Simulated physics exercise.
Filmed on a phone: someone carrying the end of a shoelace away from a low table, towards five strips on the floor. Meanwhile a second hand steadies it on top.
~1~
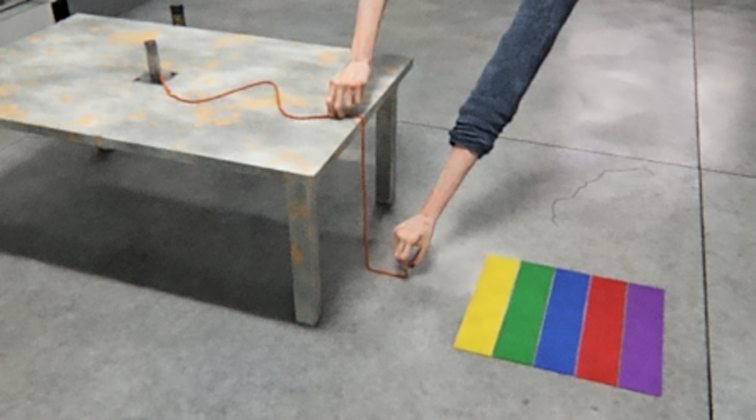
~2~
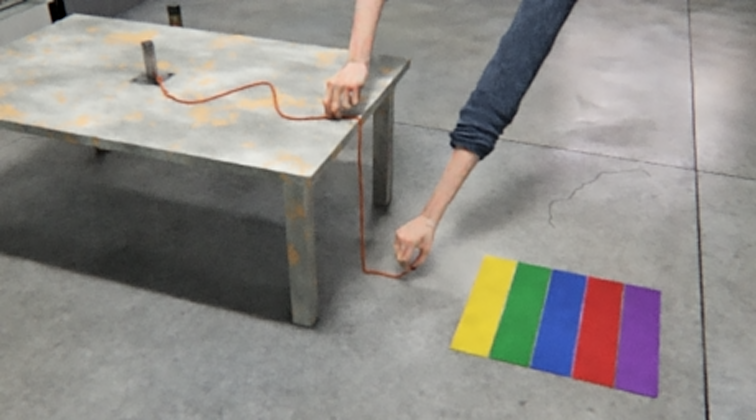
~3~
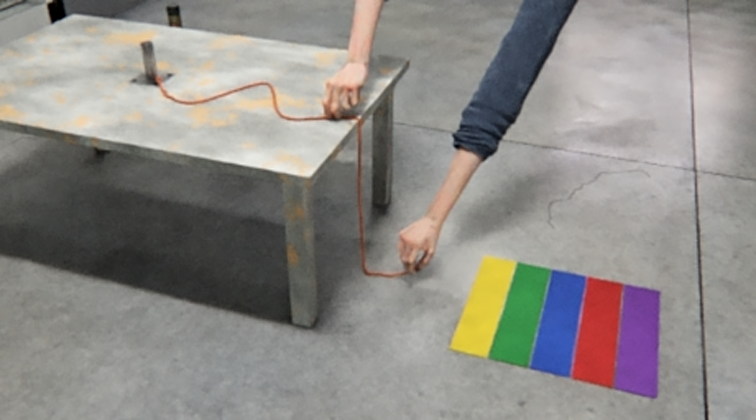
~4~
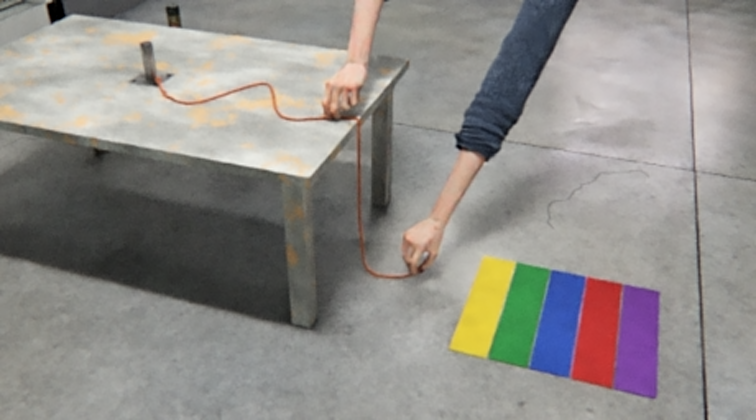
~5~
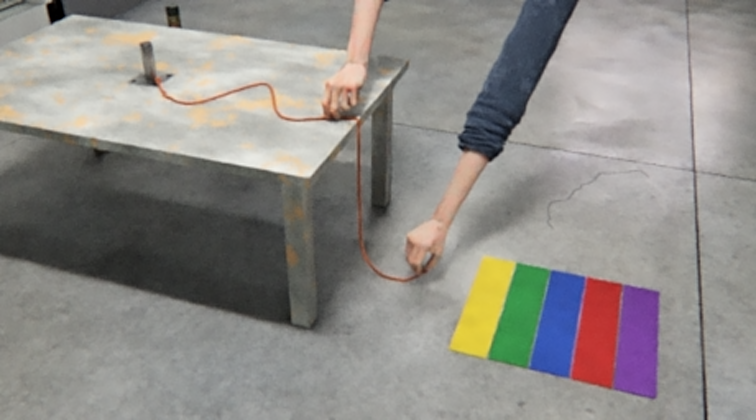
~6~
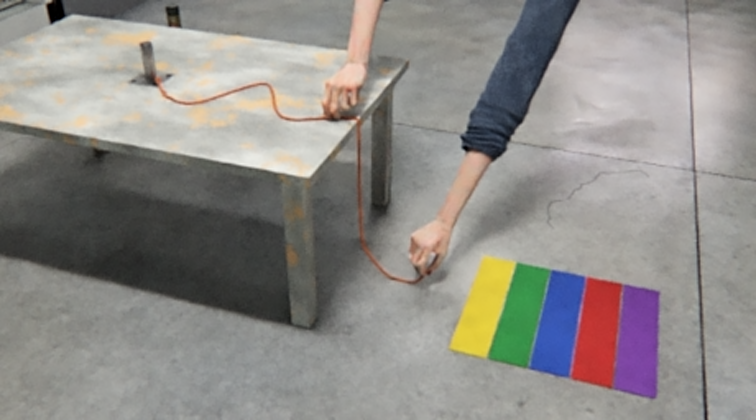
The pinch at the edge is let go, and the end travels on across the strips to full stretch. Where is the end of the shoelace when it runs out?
Above the purple strip.
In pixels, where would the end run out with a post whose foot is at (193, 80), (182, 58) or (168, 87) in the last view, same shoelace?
Close to (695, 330), (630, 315) and (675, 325) in that order.
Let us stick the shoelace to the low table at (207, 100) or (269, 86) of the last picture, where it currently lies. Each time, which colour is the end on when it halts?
The first place gives red, the second gives blue.
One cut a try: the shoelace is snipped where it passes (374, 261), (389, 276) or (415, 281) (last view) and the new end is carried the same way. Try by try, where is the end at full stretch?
In order, it ends up near (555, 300), (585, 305) and (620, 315).
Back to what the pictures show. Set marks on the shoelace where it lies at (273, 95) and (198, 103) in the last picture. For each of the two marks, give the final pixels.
Around (332, 111), then around (235, 93).
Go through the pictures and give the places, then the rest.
In the first picture, end (408, 267); yellow (478, 332); green (517, 341); blue (557, 351); red (599, 360); purple (641, 370).
In the second picture, end (410, 269); shoelace through (165, 93) (233, 91) (275, 102) (331, 116) (360, 178) (362, 251).
In the third picture, end (414, 270).
In the fourth picture, end (418, 271); shoelace through (164, 94) (232, 92) (274, 102) (330, 117) (359, 178) (362, 252).
In the fifth picture, end (421, 272).
In the sixth picture, end (425, 273); shoelace through (163, 94) (232, 92) (274, 103) (330, 117) (359, 179) (367, 251).
Soon after, end near (579, 306); over blue.
Then, end near (619, 314); over red.
At full stretch, end near (643, 319); over purple. It halts on the purple strip.
